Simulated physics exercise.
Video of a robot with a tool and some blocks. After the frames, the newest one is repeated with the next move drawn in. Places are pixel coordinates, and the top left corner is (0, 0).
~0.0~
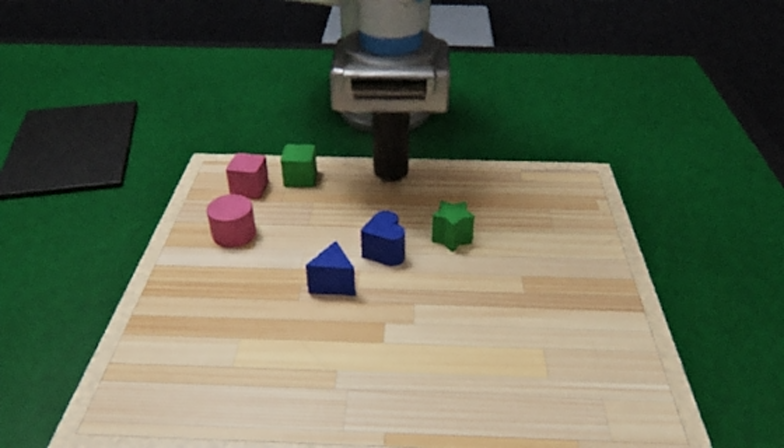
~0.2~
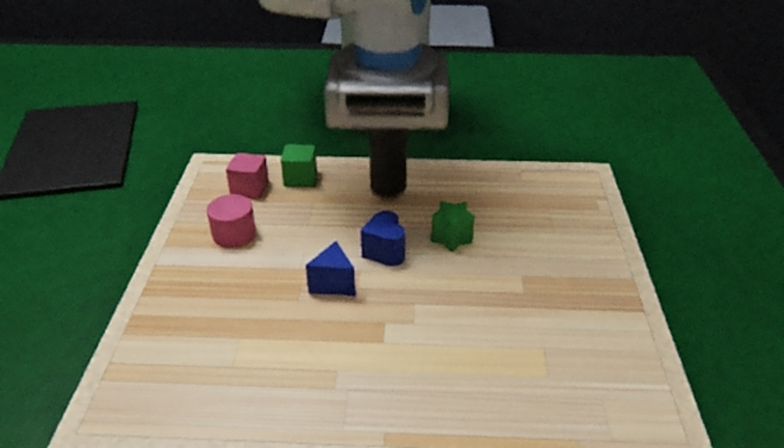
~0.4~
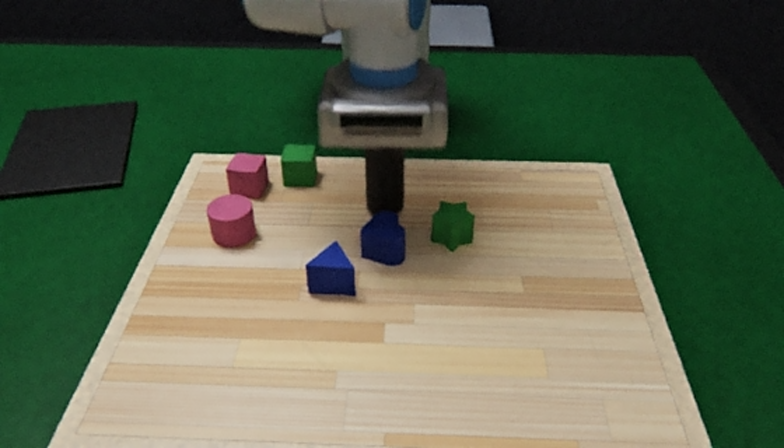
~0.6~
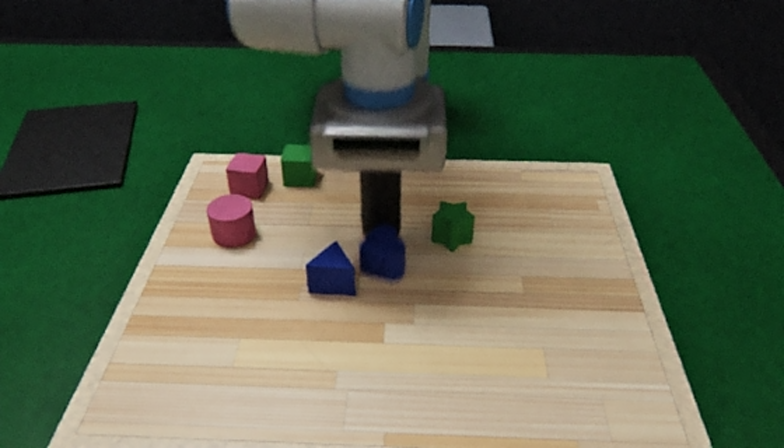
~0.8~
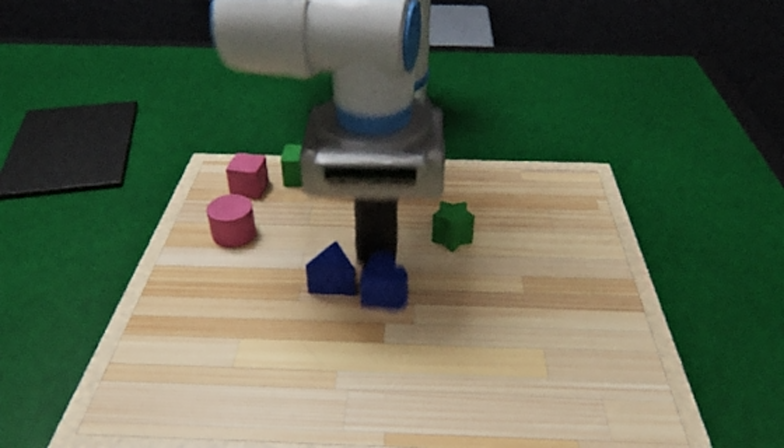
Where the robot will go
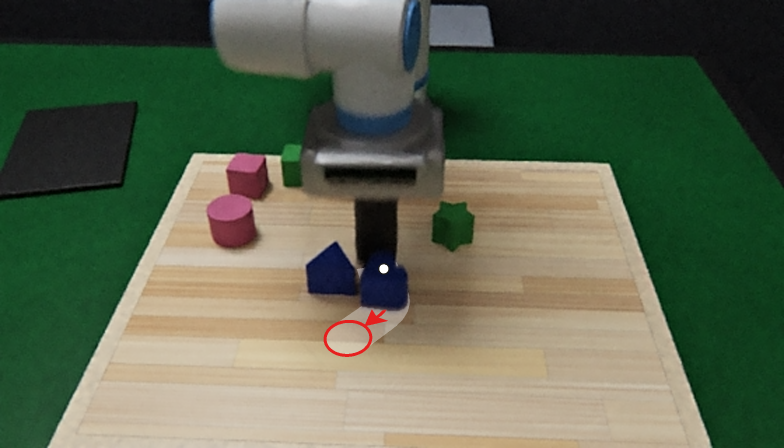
At first, a robot arm holds a dark tool above several pink, green and blue blocks near the back of a wooden board. The tool moves toward the viewer, reaches the blue heart-shaped block and pushes it a short way forward, until it sits beside the blue triangular block, on its right.
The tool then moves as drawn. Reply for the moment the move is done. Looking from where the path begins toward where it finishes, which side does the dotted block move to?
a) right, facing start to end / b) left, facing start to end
b (left, facing start to end)
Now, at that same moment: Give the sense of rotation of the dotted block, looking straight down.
The block turns counter-clockwise.
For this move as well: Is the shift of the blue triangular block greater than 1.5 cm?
The answer is no.
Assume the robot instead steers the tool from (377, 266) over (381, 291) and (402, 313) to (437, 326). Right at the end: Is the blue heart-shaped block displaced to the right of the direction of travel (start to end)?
I'd say yes.
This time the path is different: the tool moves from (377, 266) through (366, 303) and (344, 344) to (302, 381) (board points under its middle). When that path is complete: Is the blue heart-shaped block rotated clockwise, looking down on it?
Short answer: No.
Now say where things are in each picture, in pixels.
Lower end of the tool at (391, 172), tops of blocks, blue triangular block at (332, 257), blue heart-shaped block at (385, 225), in the first frame.
Tool at (388, 188), blocks as before, in the second frame.
Tool at (385, 208), blocks as before, in the third frame.
Tool at (381, 230), blue heart-shaped block at (384, 240), in the fourth frame.
Tool at (377, 257), blue triangular block at (332, 257), blue heart-shaped block at (384, 269), in the fifth frame.
The drawn path runs from (377, 266) over (386, 291) and (378, 317) to (348, 338); the dot is on the blue heart-shaped block.
What follows on the original path. One third of the way, tool at (386, 282); blue heart-shaped block at (390, 297).
Two thirds of the way, tool at (376, 309); blue heart-shaped block at (390, 325), turned 10° anticlockwise.
At the end, tool at (347, 329); blue triangular block not moved; blue heart-shaped block at (387, 334), turned 50° anticlockwise.
